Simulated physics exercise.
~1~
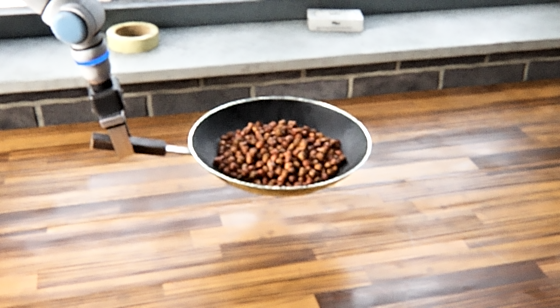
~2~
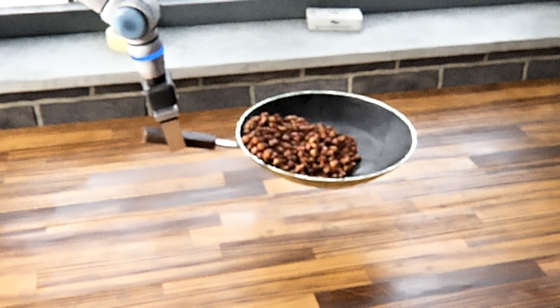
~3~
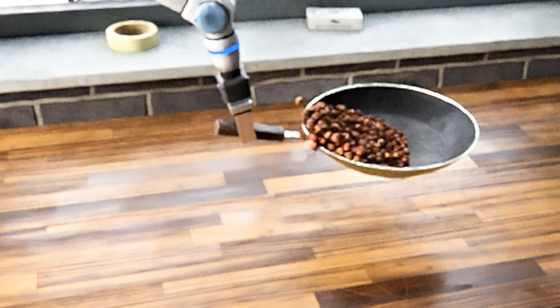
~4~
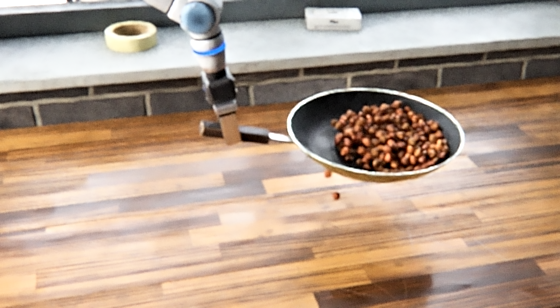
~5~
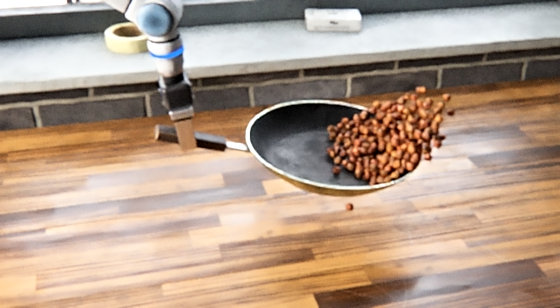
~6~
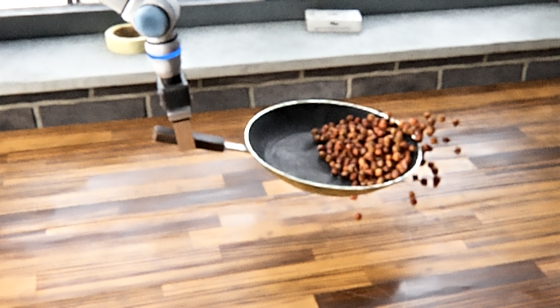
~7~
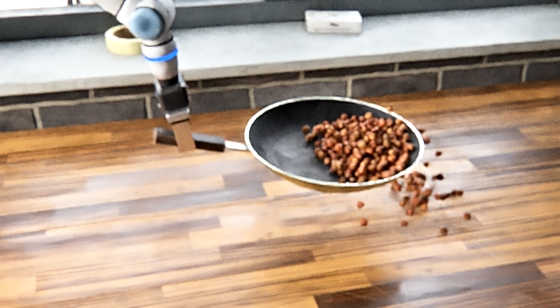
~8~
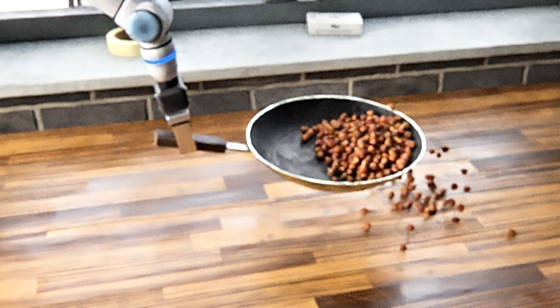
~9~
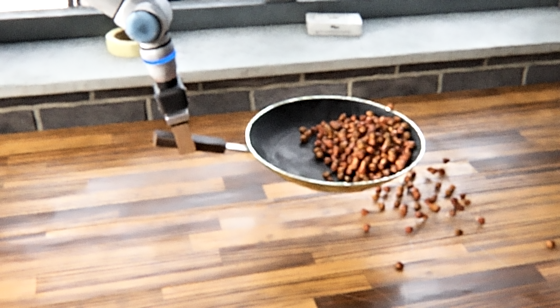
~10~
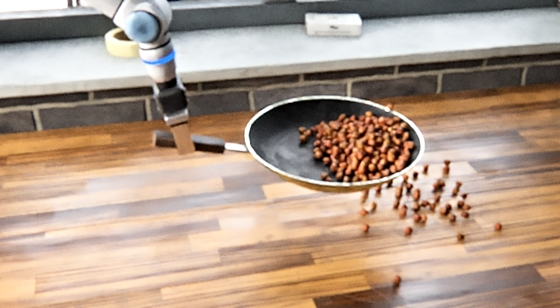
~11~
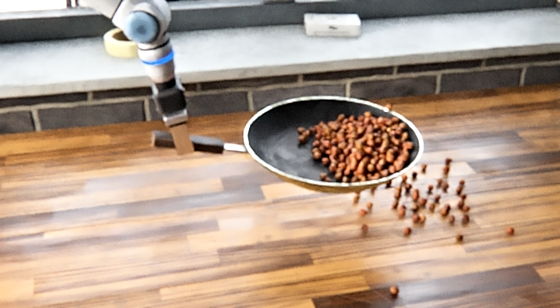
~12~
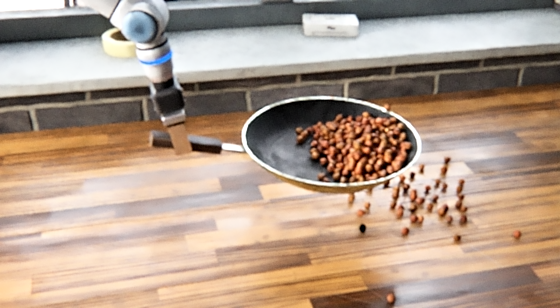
At the start, a robot arm holds a dark frying pan heaped with hazelnuts above a wooden surface. The arm carries the pan to the right, and the nuts slide toward the handle side, bunching up at the left rim. It then draws the pan back to the left, and the load rushes the other way, surging up over the right rim while a few stray nuts drop beneath. The pan stops, and a cluster spills over the right edge and scatters below. By the end, the pan stays still with most hazelnuts inside and dozens strewn across the wood.
